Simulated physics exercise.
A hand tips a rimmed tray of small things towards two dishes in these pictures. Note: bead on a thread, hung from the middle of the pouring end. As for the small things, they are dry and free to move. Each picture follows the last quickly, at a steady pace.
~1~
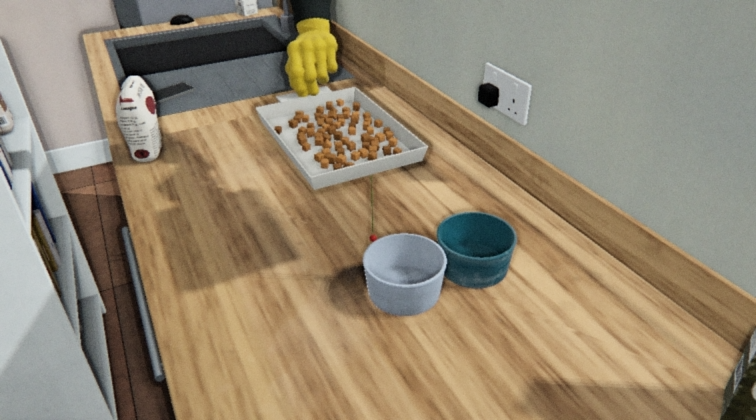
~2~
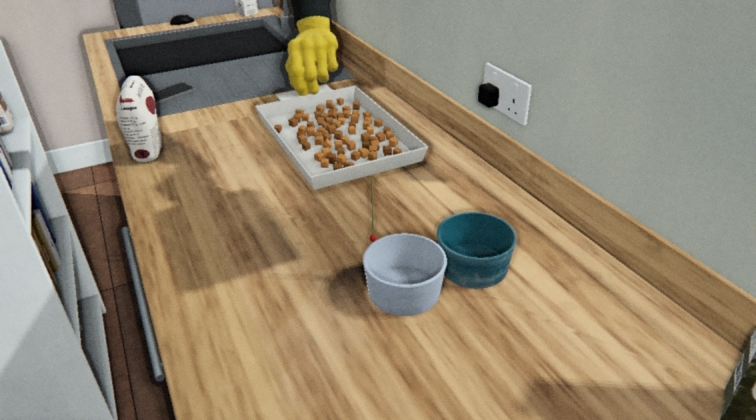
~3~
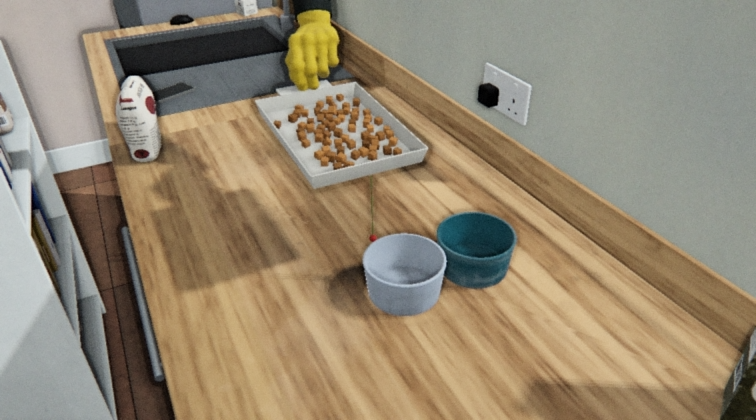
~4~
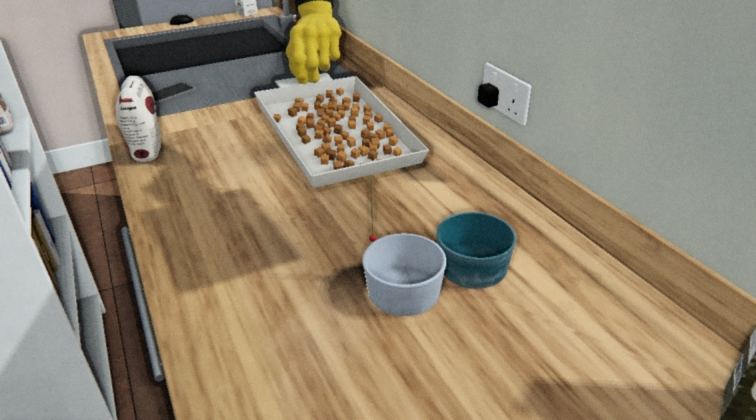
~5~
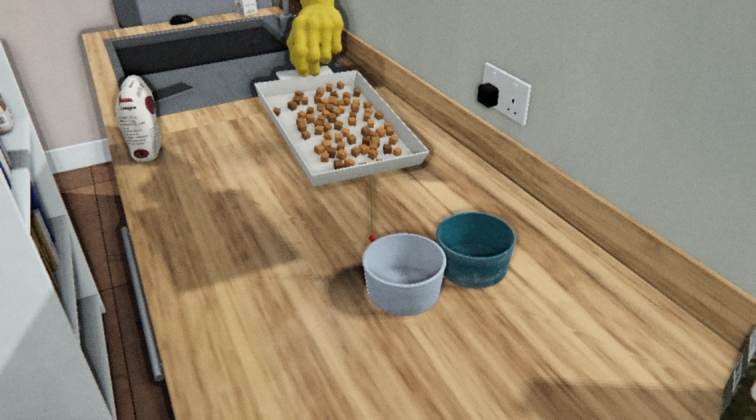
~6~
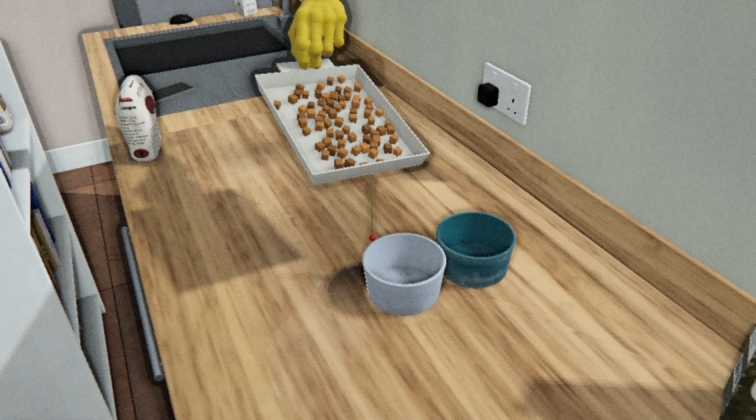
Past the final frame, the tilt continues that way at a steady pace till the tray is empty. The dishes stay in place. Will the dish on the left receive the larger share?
Yes.
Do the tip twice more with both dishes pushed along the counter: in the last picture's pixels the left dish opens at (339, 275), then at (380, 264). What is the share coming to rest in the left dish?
0 %, 30 %.
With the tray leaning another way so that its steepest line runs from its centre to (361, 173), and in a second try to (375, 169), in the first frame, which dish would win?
One: The left-hand dish. Two: The left dish.
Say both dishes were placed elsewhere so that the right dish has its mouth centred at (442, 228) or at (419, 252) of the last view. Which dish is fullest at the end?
The dish to the right, then the dish to the right.
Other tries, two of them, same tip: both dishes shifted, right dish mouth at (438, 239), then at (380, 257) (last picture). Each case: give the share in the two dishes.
First case 80 in a hundred, second case 20 in a hundred.
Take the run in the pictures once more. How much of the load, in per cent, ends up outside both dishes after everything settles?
Roughly 30 in a hundred.
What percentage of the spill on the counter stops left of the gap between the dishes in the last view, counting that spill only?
Roughly 40 percent.
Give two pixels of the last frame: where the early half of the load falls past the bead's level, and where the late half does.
I'd put it at roughly (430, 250), and after that at roughly (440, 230).
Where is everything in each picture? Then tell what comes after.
In the first picture, corners of the pouring end at (313, 174) and (422, 146), level; middle of the load at (338, 136), brown sugar cubes; left dish at (424, 296); right dish at (498, 269); bead on its thread at (373, 238).
In the second picture, corners of the pouring end at (314, 174) and (423, 146), level; middle of the load at (338, 135).
In the third picture, corners of the pouring end at (314, 173) and (423, 147), tipped barely, lowest at the right corner; middle of the load at (338, 133).
In the fourth picture, corners of the pouring end at (314, 173) and (423, 149), tipped a little, lowest at the right corner; middle of the load at (338, 129).
In the fifth picture, corners of the pouring end at (315, 172) and (424, 150), tipped a little, lowest at the right corner; middle of the load at (338, 126).
In the sixth picture, corners of the pouring end at (316, 171) and (424, 151), tipped a little, lowest at the right corner; middle of the load at (339, 122); left dish at (424, 296); right dish at (497, 269).
Soon, tray tipped steeply; all on the tray.
A while on, tray tipped right over; all on the tray.
Towards the end, tray tipped past a quarter turn; about half in the left dish; about a quarter in the right dish; about a third outside both.
Finally, tray tipped past a quarter turn; about half in the left dish; about a quarter in the right dish; about a third outside both.
